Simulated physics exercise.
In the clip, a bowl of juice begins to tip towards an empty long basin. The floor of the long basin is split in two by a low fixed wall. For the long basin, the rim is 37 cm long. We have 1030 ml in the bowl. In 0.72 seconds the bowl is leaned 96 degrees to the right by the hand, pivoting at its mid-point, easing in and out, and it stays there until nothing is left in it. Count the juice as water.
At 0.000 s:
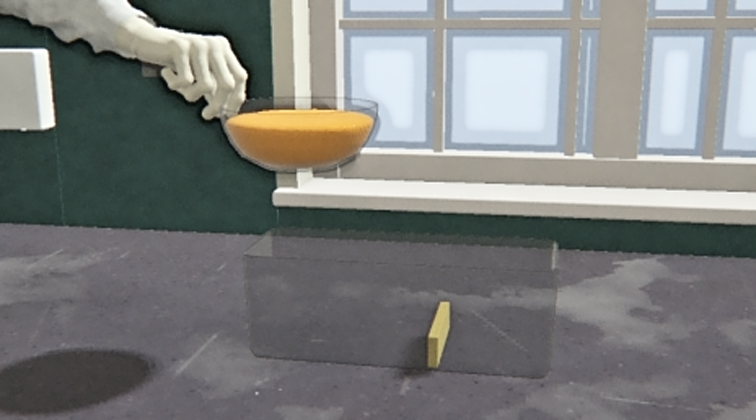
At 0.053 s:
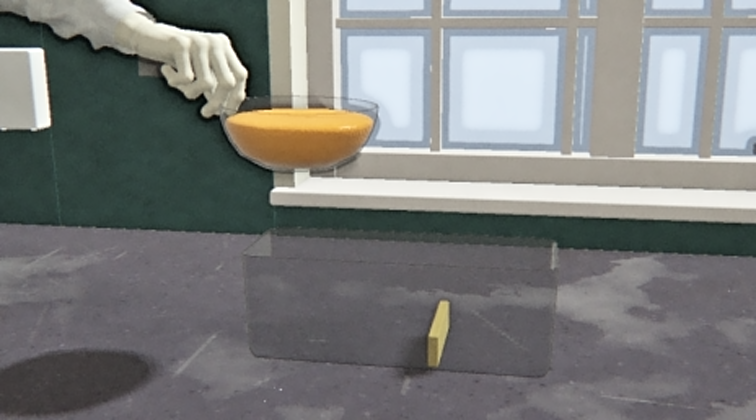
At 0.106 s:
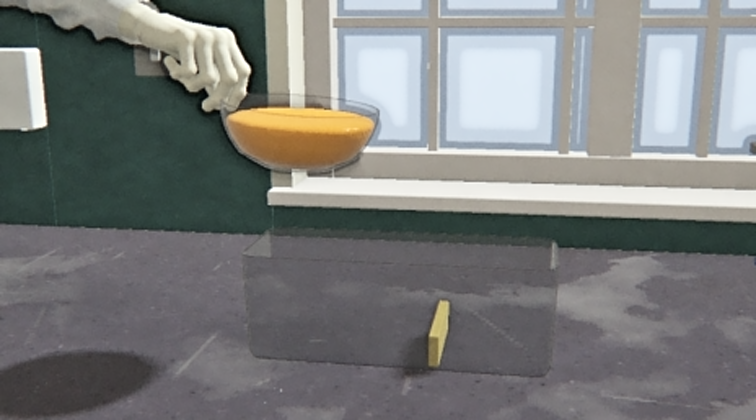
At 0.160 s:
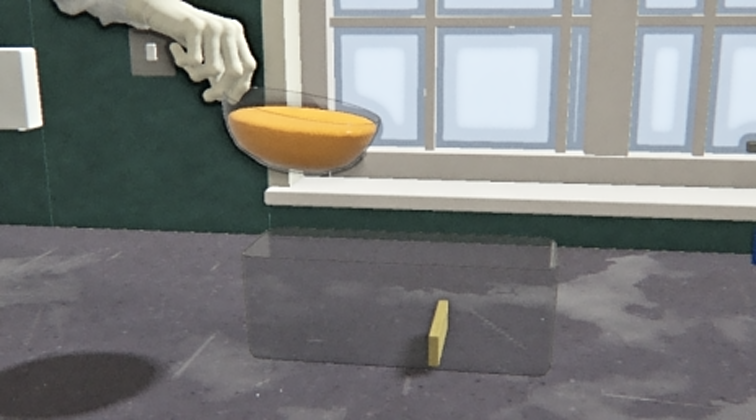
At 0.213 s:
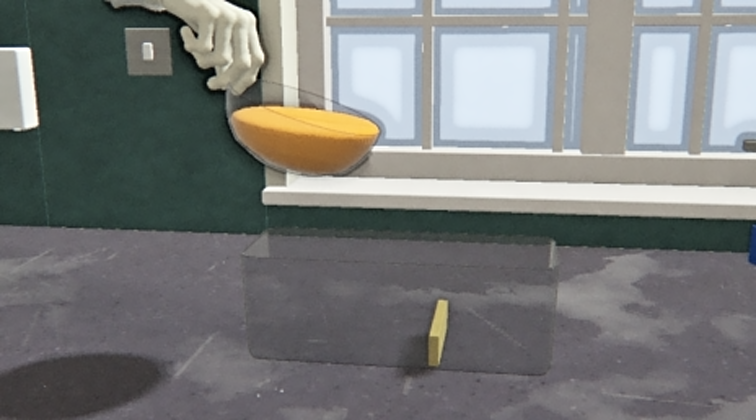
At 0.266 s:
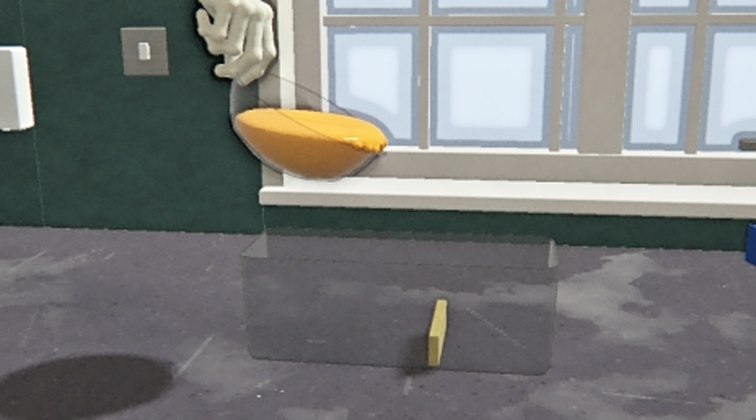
Skeletal white hand tilting a glass bowl of orange juice rightward above a long clear basin, the liquid reaching the lowered rim.
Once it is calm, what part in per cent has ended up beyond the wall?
About 33 per cent ends up there.
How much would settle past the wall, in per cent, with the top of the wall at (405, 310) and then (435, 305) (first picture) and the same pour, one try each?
In turn about 60 and 30 per cent.
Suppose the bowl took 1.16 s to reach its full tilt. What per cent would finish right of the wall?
Roughly 40 %.
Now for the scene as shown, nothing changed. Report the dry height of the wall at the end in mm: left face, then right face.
For the left, around 18 mm; for the right, around 18 mm.
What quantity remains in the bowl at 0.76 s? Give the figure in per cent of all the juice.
Share remaining: Approx. 1 %.
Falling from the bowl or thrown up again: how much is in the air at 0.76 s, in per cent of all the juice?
Around 8 percent of the liquid.
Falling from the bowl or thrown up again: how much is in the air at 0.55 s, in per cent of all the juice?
About 42 per cent.
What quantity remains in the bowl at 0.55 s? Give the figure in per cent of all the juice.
Close to 16 in a hundred.
After 0.55 s the tilt is 84° and 16 per cent is still to pour, 22 is left of the wall and 19 right of it.
After 0.76 s the tilt is 96° and 1 per cent is still to pour, 56 is left of the wall and 27 right of it.
After 0.98 s the tilt is 96° and 0 per cent is still to pour, 55 is left of the wall and 32 right of it.
After 1.22 s the tilt is 96° and 0 per cent is still to pour, 56 is left of the wall and 33 right of it.
In the end 56 per cent lies left of the wall, 33 right of it and 12 outside.
